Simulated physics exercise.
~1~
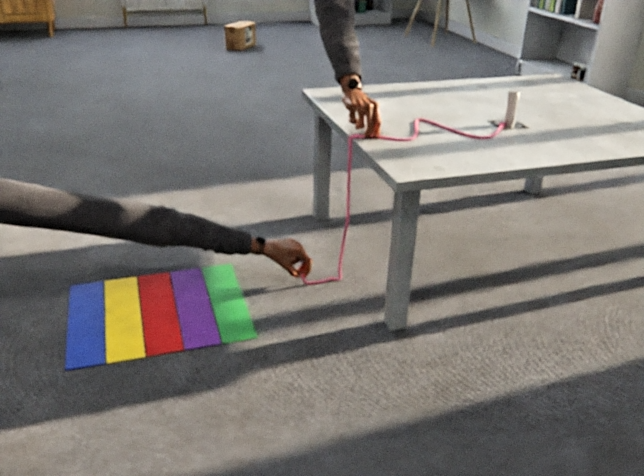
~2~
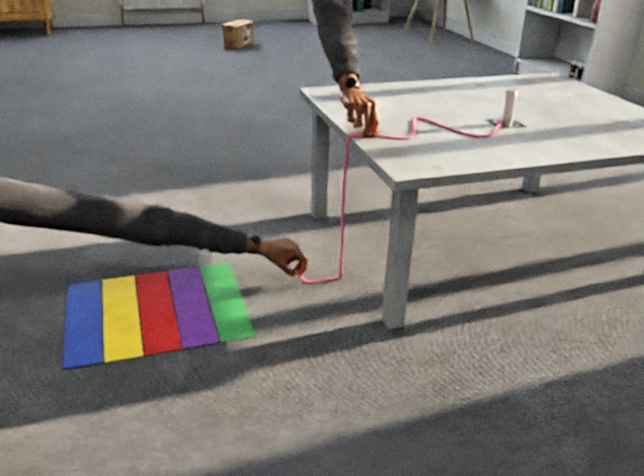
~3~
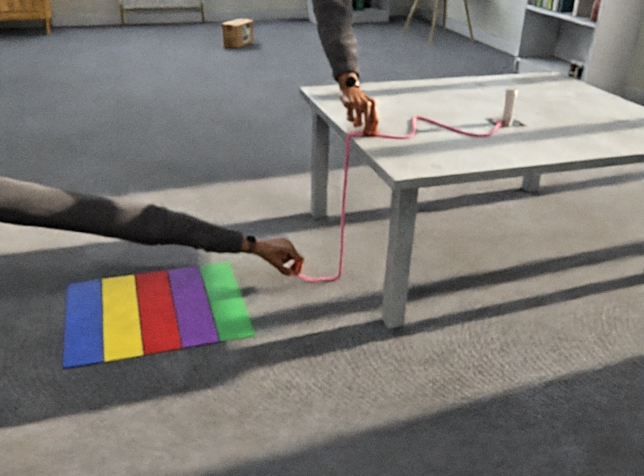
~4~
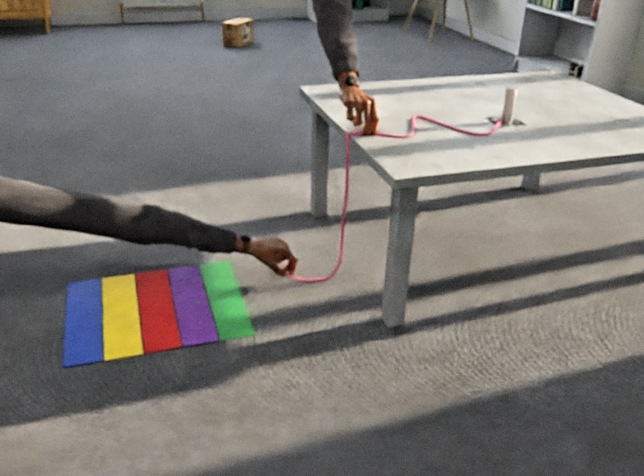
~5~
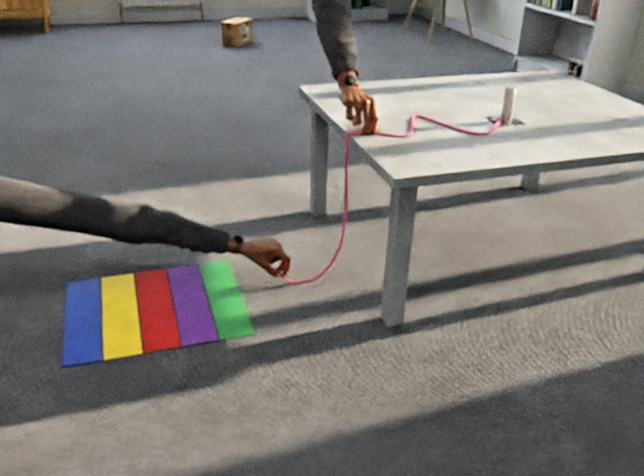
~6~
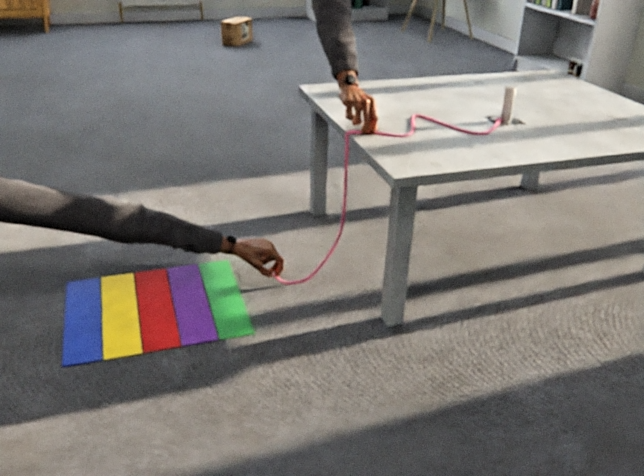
The video shows one hand holding a pink cord at the edge of a pale table while another hand draws its hanging end slowly leftward, just above the floor, toward a row of coloured strips.
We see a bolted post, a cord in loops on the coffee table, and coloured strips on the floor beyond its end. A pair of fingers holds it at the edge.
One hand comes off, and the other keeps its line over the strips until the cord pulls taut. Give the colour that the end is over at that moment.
The end is over blue.
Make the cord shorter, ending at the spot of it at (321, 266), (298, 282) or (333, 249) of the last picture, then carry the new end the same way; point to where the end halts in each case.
Cut 1: About (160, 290). Cut 2: About (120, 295). Cut 3: About (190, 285).
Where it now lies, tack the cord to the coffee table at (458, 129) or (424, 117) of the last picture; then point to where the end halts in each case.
Try one ends near (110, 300), try two near (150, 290).
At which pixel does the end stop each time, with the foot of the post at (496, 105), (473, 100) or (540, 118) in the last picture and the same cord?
Close to (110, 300), (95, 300) and (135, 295) in that order.
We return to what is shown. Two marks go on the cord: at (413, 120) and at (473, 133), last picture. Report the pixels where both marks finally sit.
First one: (365, 130); second one: (446, 124).
A little later, end near (153, 292); over red.
Next, end near (110, 298); over yellow.
When it is tight, end near (83, 302); over blue. The end stops over the blue strip.
